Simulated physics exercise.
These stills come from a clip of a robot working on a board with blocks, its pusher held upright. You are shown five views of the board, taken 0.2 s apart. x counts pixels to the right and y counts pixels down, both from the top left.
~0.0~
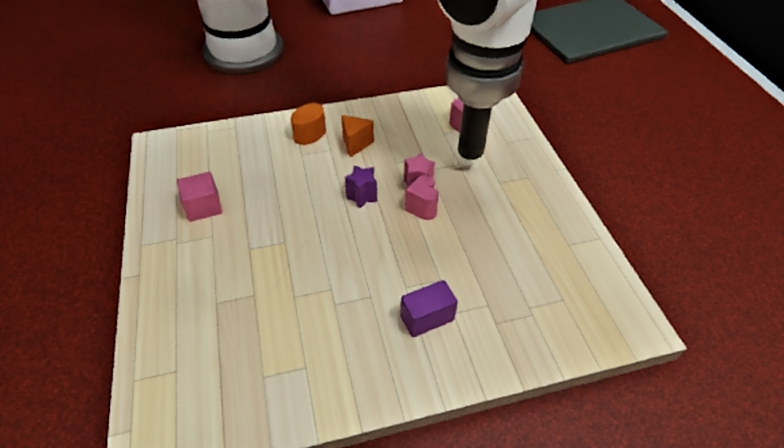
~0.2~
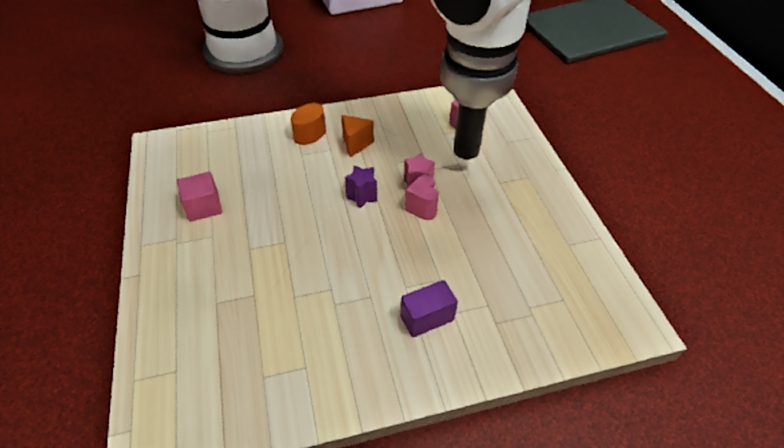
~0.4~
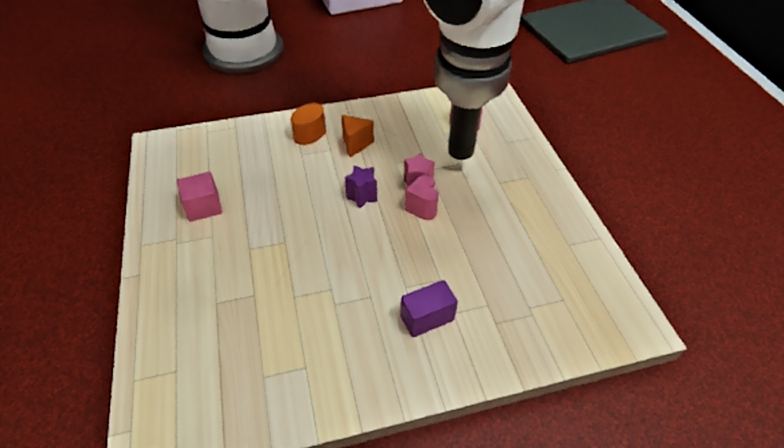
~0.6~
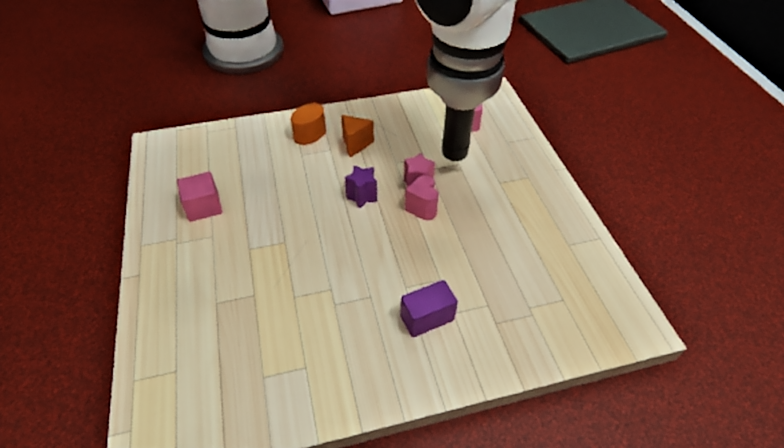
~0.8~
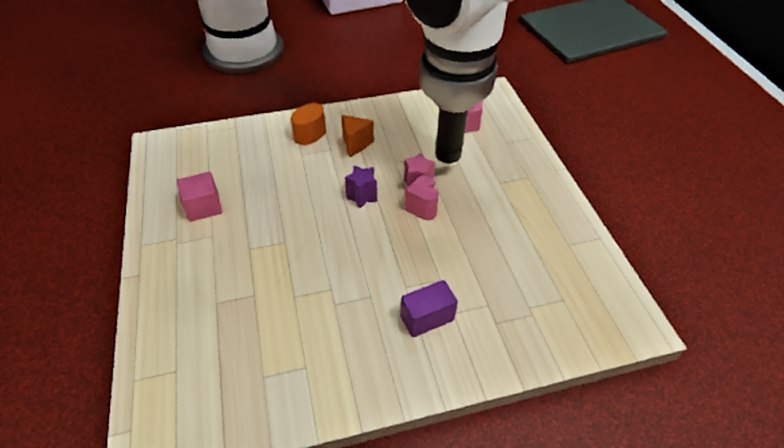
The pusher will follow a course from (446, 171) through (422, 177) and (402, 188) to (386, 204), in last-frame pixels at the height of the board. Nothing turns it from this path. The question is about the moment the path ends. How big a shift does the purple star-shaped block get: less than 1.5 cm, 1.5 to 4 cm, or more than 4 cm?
It falls in the 1.5 to 4 cm band.
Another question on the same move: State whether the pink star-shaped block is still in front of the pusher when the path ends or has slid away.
Once the path is finished, the pink star-shaped block still sits ahead of the pusher.
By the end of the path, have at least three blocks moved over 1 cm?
No, that is not how it ends up.
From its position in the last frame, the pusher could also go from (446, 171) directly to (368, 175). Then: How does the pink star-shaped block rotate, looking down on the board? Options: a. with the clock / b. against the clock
The correct letter is b.
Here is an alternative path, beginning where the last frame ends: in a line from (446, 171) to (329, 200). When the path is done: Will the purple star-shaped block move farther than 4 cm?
That would be a yes.
The first path, step by step. Halfway along, pusher at (412, 166); pink star-shaped block at (394, 173); pink heart-shaped block at (421, 190), turned 20° anticlockwise.
At the end, pusher at (386, 188); purple star-shaped block at (346, 181), turned 55° clockwise; pink star-shaped block at (366, 196); pink heart-shaped block at (421, 190), turned 20° anticlockwise.
